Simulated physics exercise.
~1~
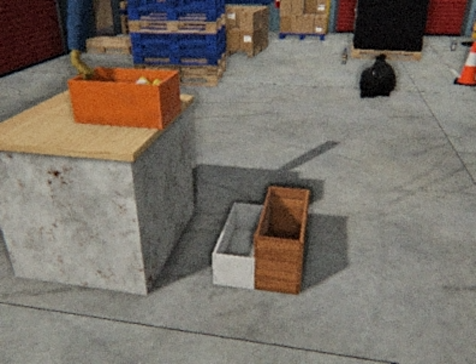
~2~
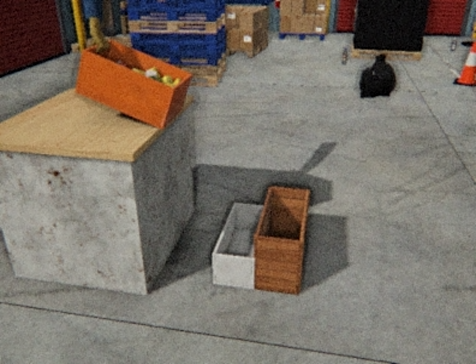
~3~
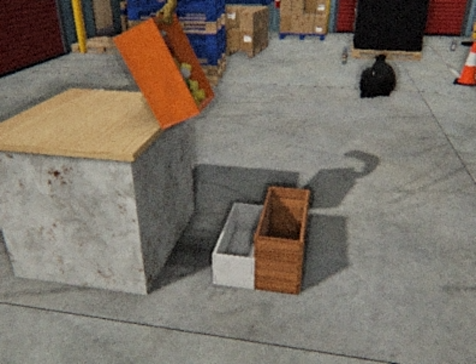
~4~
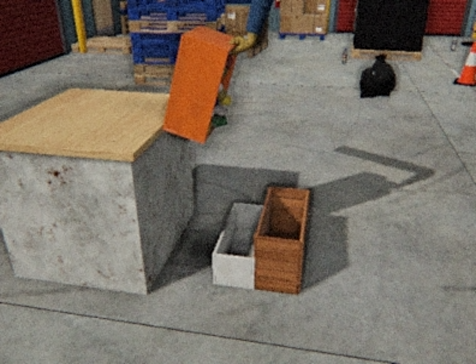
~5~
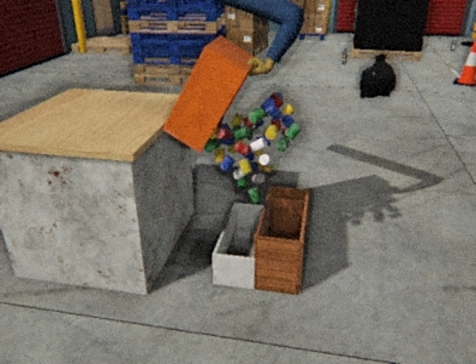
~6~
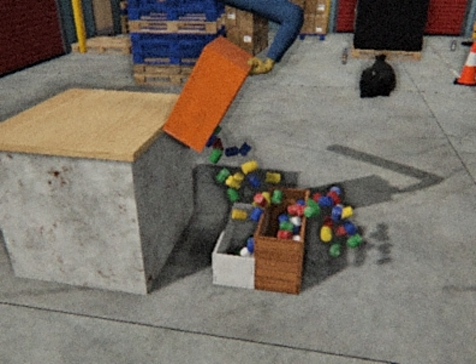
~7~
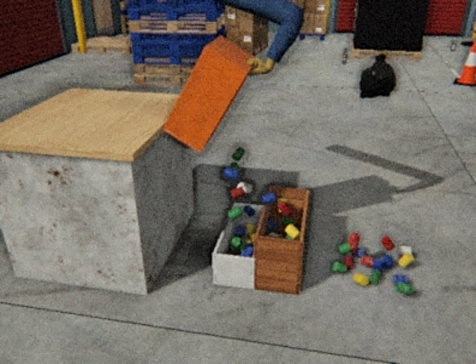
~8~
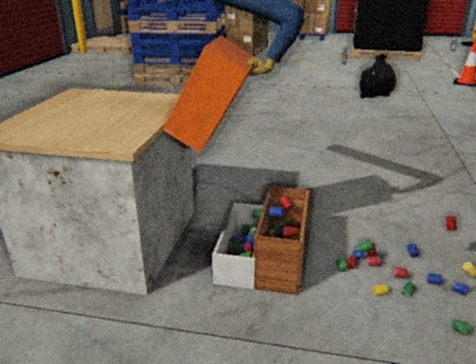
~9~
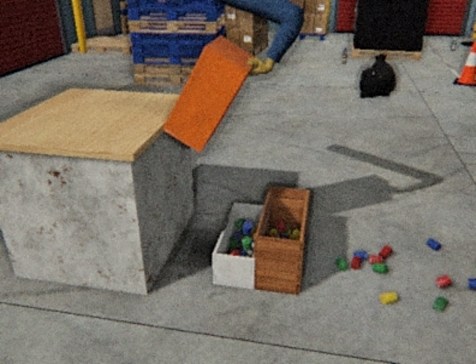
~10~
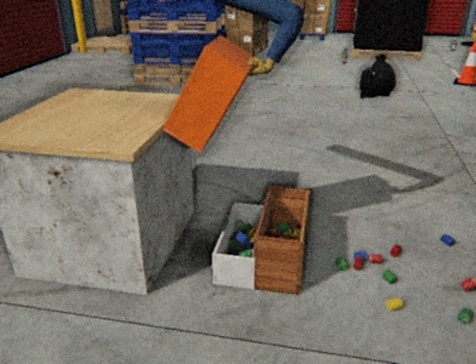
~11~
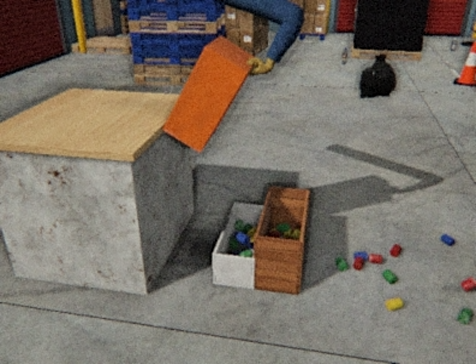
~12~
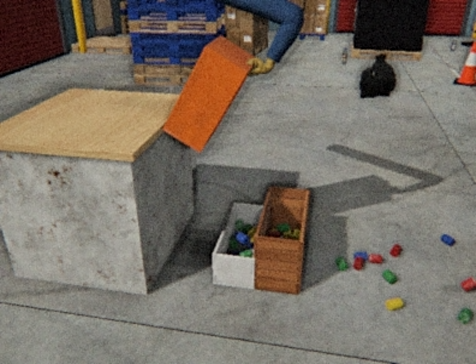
An orange crate tips over a bench, spilling colourful jars into two boxes and onto the floor.
